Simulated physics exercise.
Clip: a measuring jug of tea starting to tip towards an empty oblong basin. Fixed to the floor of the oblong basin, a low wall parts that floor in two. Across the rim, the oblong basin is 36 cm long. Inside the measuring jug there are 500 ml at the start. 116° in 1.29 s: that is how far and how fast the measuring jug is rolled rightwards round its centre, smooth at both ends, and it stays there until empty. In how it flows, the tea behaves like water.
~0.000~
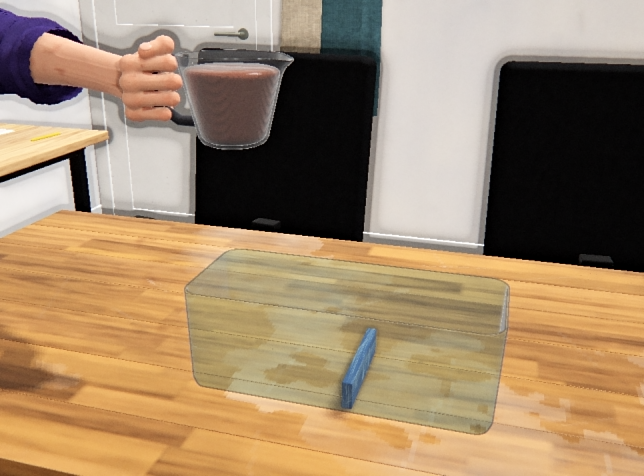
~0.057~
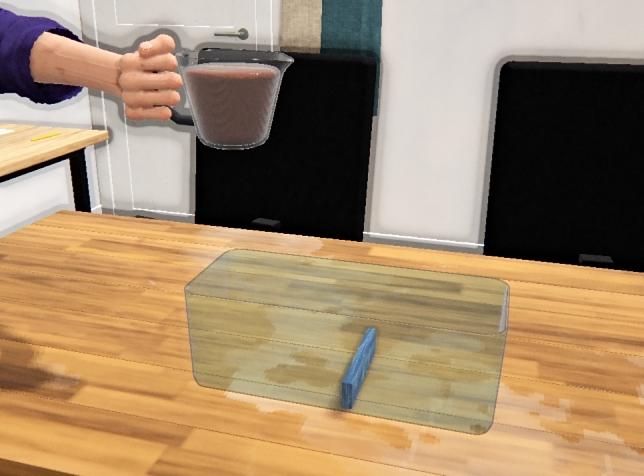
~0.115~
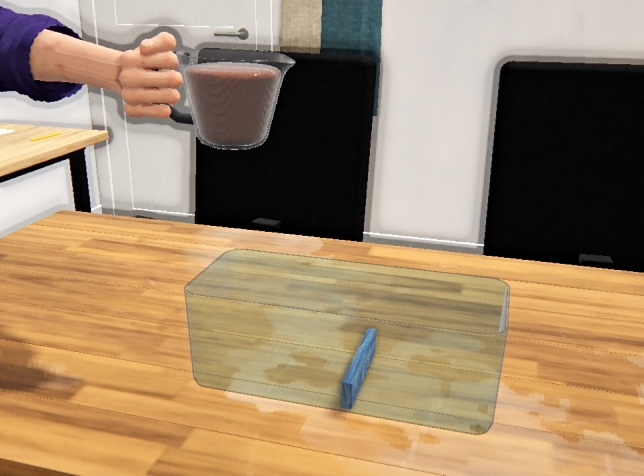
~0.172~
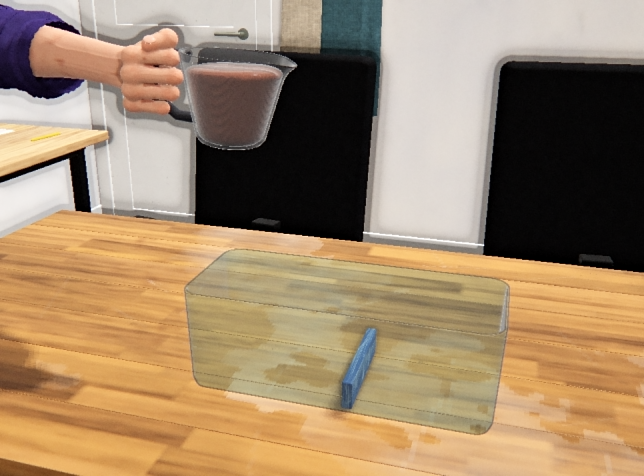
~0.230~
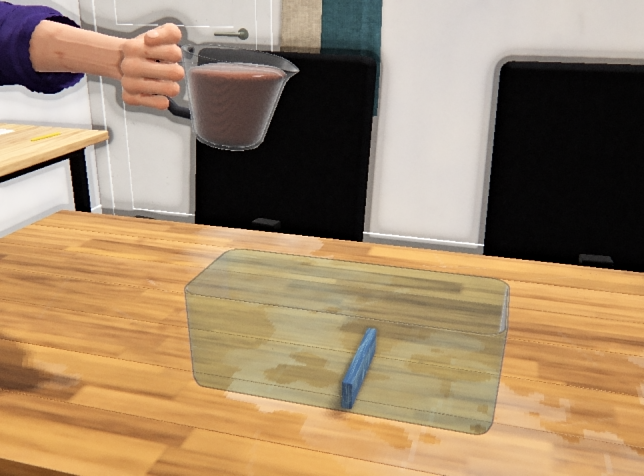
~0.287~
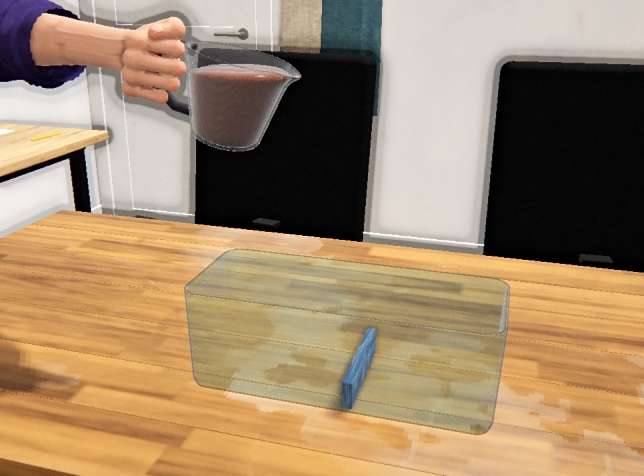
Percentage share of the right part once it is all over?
46 per cent.
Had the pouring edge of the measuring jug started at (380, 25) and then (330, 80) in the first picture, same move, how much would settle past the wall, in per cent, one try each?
Result: 85 per cent, then 80 per cent.
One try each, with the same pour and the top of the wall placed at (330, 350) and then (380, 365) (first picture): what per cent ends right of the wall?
One try each: Around 80 percent and then around 15 percent.
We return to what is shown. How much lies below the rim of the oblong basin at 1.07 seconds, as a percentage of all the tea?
Some 84 percent of the total.
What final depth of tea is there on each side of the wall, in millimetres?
Depths at rest: Left around 10 mm, right around 12 mm.
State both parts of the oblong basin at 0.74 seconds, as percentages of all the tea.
Lab note: Left near 5 %, right near 8.
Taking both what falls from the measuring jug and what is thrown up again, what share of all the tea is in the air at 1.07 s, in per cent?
Around 12 per cent of the liquid is in flight.
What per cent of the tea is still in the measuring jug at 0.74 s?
Fraction remaining: Approx. 56 per cent.
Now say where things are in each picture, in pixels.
Tilt 0°; pouring edge (292, 59); surface from (190, 67) to (280, 71); the oblong basin's rim runs from (207, 270) to (508, 308); the wall's top is at (360, 355), in the first frame.
Tilt 1°; pouring edge (293, 60); surface from (190, 67) to (280, 71), in the second frame.
Tilt 2°; pouring edge (294, 62); surface from (192, 66) to (280, 72), in the third frame.
Tilt 5°; pouring edge (296, 65); surface from (193, 66) to (283, 72), in the fourth frame.
Tilt 9°; pouring edge (298, 70); surface from (195, 67) to (287, 74), in the fifth frame.
Tilt 14°; pouring edge (300, 77); surface from (198, 68) to (292, 74), in the sixth frame.
By 0.74 s the tilt is 71° and 55 per cent is still to pour, 5 is left of the wall and 8 right of it.
By 1.07 s the tilt is 108° and 3 per cent is still to pour, 41 is left of the wall and 43 right of it.
By 1.41 s the tilt is 116° and 0 per cent is still to pour, 52 is left of the wall and 46 right of it.
By 1.79 s the tilt is 116° and 0 per cent is still to pour, 52 is left of the wall and 46 right of it.
At rest 52 per cent lies left of the wall, 46 right of it and 2 outside.
